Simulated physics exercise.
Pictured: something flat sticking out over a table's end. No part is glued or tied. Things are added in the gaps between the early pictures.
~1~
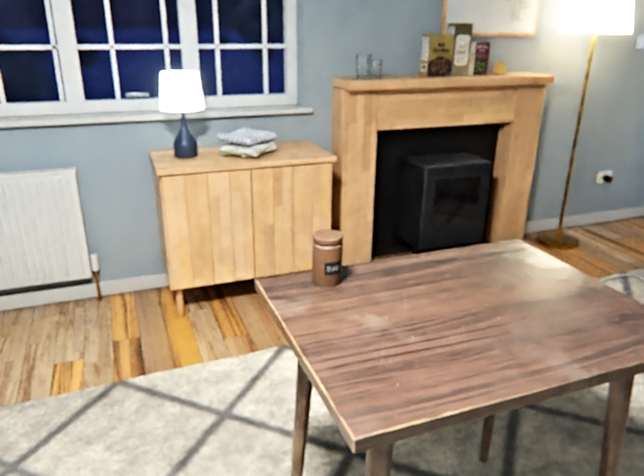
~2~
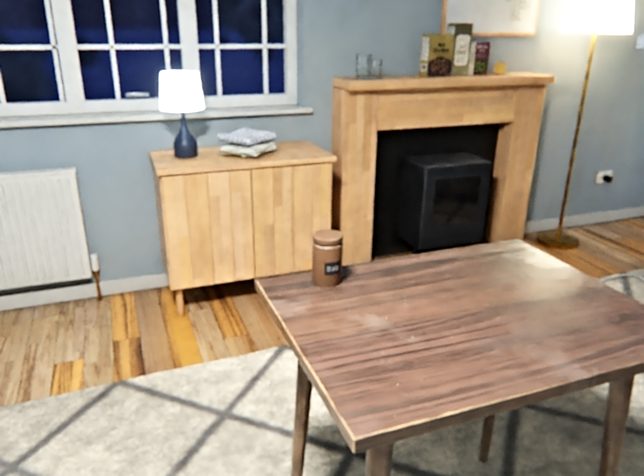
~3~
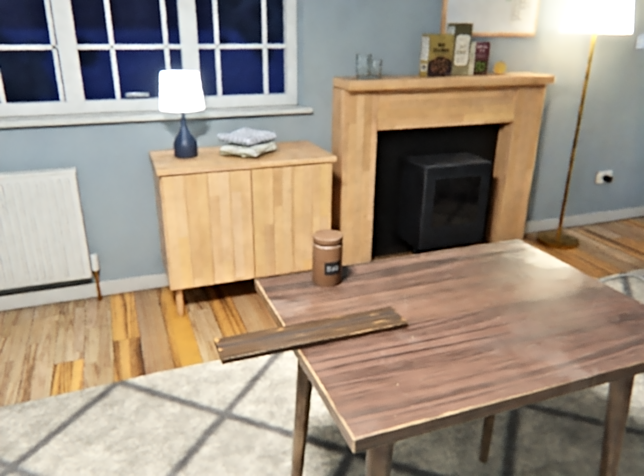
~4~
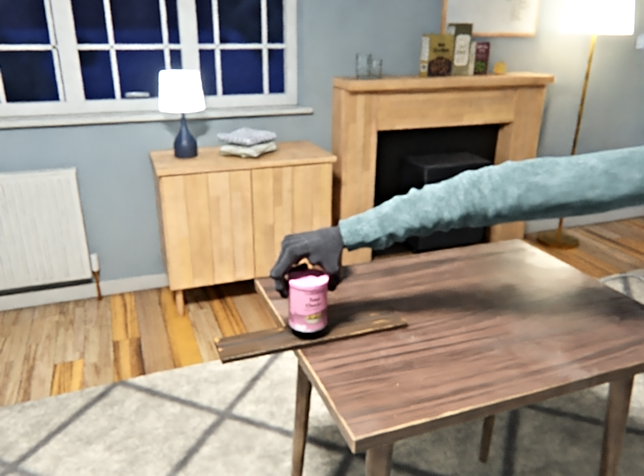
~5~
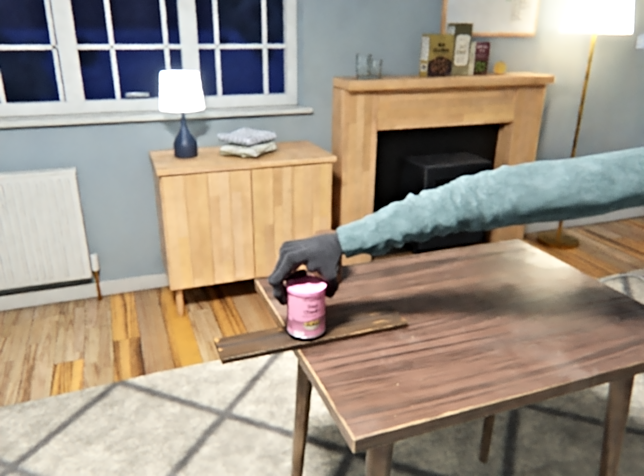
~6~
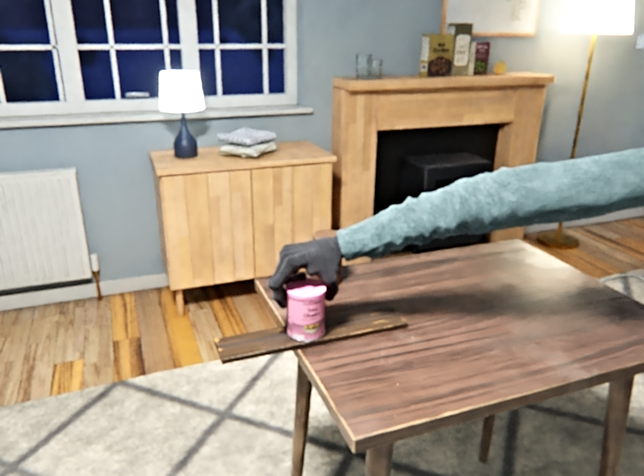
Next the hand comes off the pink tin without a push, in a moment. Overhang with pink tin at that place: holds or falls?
Looks to me like it survives just fine.
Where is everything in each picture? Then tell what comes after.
The last thing is not in view yet, in the first frame.
The last thing is not in view yet, in the second frame.
The last thing is not in view yet; black board (314, 333), in the third frame.
Coming down; pink tin (308, 300); black board (314, 333), in the fourth frame.
Coming down; pink tin (306, 306); black board (314, 333), in the fifth frame.
Set down, still held; pink tin (306, 309); black board (314, 333), in the sixth frame.
Then, 0.60 s on from there, no change.
Then, 1.30 s on from there, pink tin resting near (306, 310).
In the end, all 3 unmoved. At the end, from the last picture's camera, pink tin near (306, 310). The board holds.
